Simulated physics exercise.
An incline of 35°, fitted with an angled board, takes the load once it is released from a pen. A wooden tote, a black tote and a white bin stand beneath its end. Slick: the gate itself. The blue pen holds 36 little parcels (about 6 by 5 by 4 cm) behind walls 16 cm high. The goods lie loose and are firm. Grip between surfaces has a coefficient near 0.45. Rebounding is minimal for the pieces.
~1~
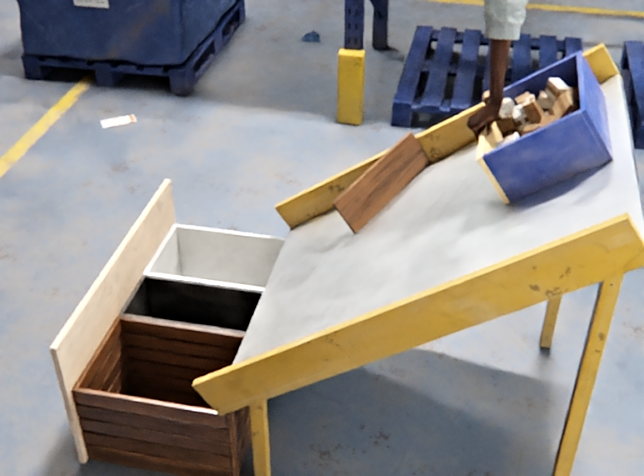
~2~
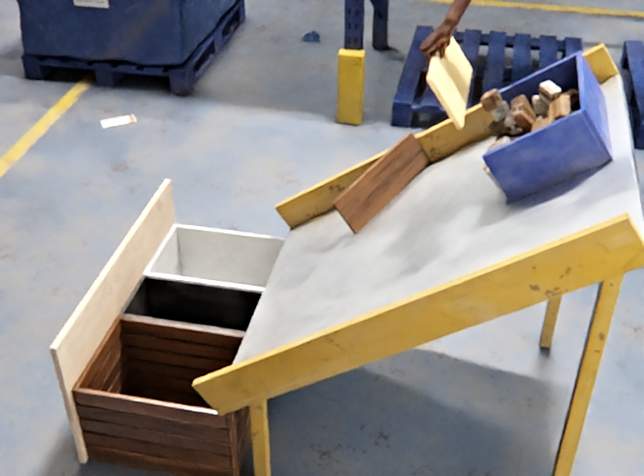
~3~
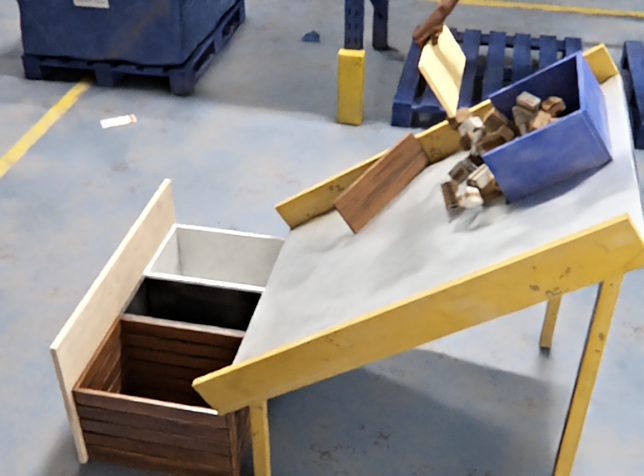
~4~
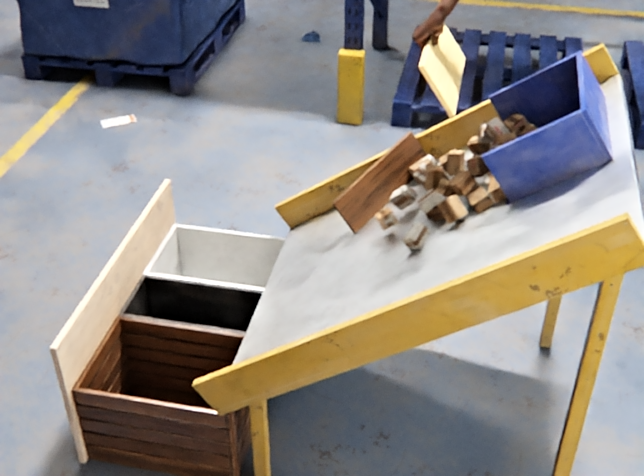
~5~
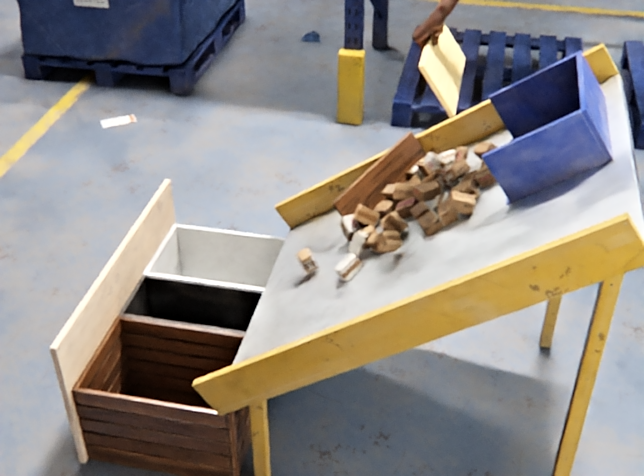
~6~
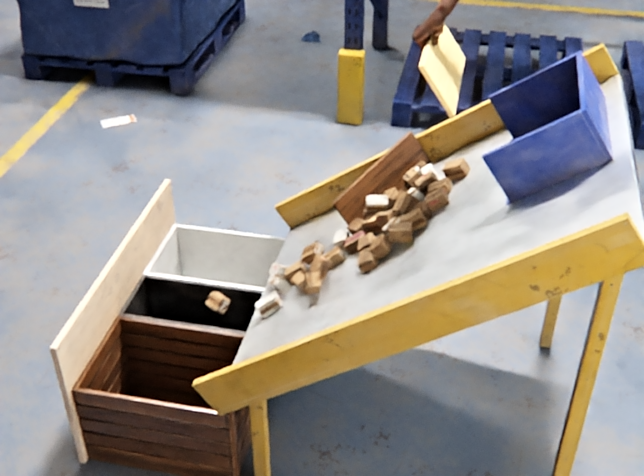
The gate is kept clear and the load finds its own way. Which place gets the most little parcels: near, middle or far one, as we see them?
The biggest heap ends up in the second one from us - the black tote.
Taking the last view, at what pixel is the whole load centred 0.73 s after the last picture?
I'd say close to (201, 327).
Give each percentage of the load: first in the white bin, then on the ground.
About 5 in a hundred first and about 0 in a hundred second.
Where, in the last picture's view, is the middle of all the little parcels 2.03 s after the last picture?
Somewhere about (191, 365) in pixels.
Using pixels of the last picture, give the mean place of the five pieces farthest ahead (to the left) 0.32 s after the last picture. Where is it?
Mean place: Roughly (163, 364).
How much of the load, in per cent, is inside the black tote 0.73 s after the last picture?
Estimated fraction: Some 45 percent.
Then, 0.32 s after the last picture, 2 in the wooden tote, 9 in the black tote, 21 on the slope and 4 in the air.
Then, 0.73 s after the last picture, 6 in the wooden tote, 16 in the black tote, 12 on the slope and 2 in the air.
Then, 1.30 s after the last picture, 7 in the wooden tote, 20 in the black tote and 9 on the slope.
Outcome (2.03 s after the last picture), 7 in the wooden tote, 23 in the black tote, 1 in the white bin and 5 on the slope.
